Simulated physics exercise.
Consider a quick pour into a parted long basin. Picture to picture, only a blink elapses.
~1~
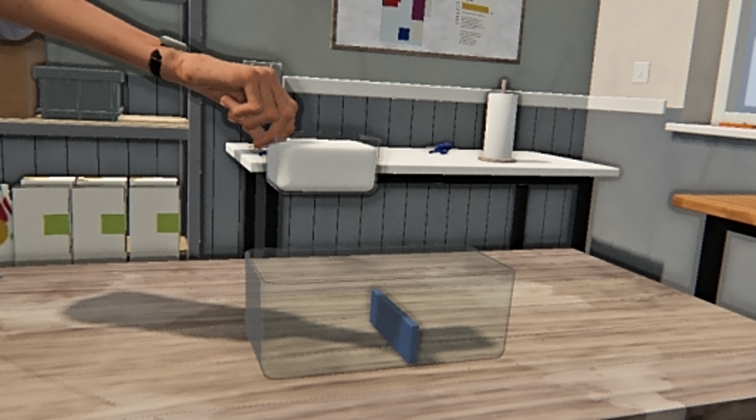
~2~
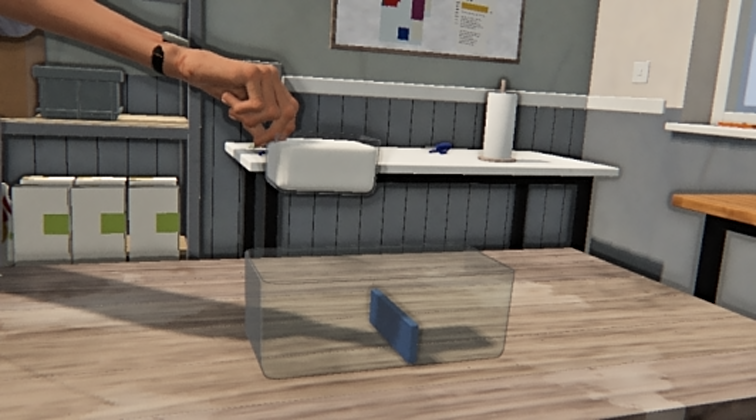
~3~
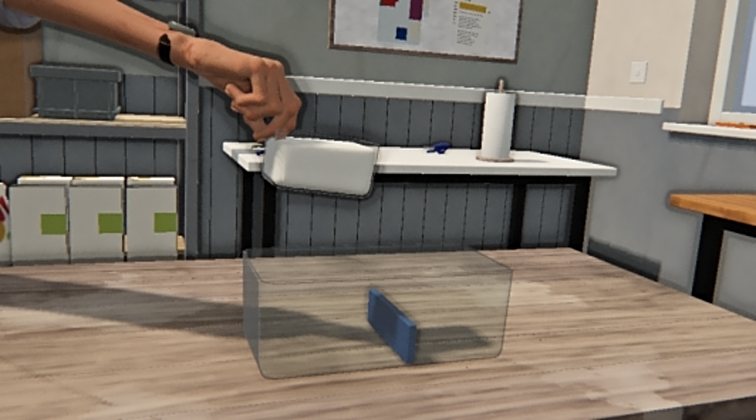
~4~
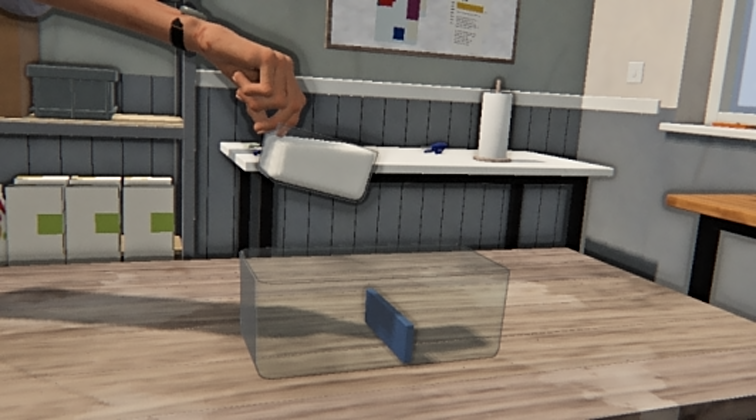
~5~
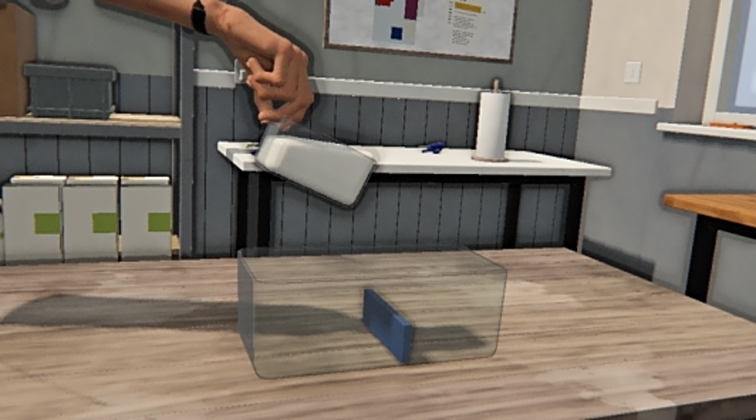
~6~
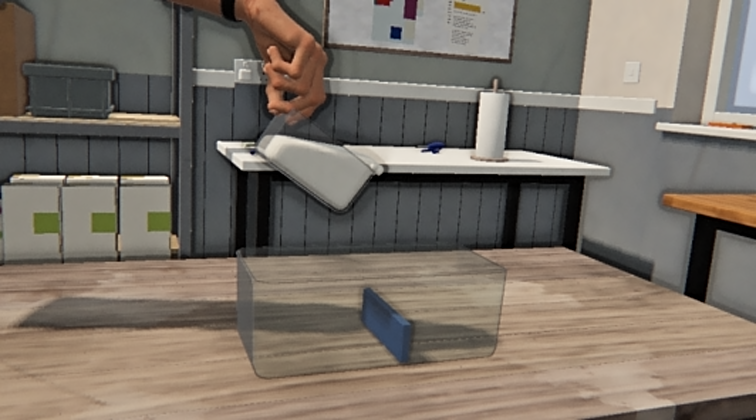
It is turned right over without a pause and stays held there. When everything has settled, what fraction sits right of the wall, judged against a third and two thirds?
Once it settles, the part right of the wall is a third to two thirds, I'd say.
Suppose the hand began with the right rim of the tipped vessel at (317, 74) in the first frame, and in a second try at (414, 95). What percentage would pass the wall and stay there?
5 and 85 per cent.
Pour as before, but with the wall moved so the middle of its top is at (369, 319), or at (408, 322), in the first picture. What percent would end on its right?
First try close to 80 percent, second try close to 35 percent.
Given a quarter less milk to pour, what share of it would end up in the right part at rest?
45 %.
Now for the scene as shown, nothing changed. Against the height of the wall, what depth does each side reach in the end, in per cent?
Left near 10; right near 30.
A moment on, the tilt is 98° and 18 per cent is still to pour, 4 is left of the wall and 35 right of it.
Next, the tilt is 104° and 3 per cent is still to pour, 28 is left of the wall and 63 right of it.
Then the tilt is 104° and 0 per cent is still to pour, 36 is left of the wall and 59 right of it.
Later the tilt is 104° and 0 per cent is still to pour, 37 is left of the wall and 60 right of it.
At rest 37 per cent lies left of the wall, 60 right of it and 3 outside.
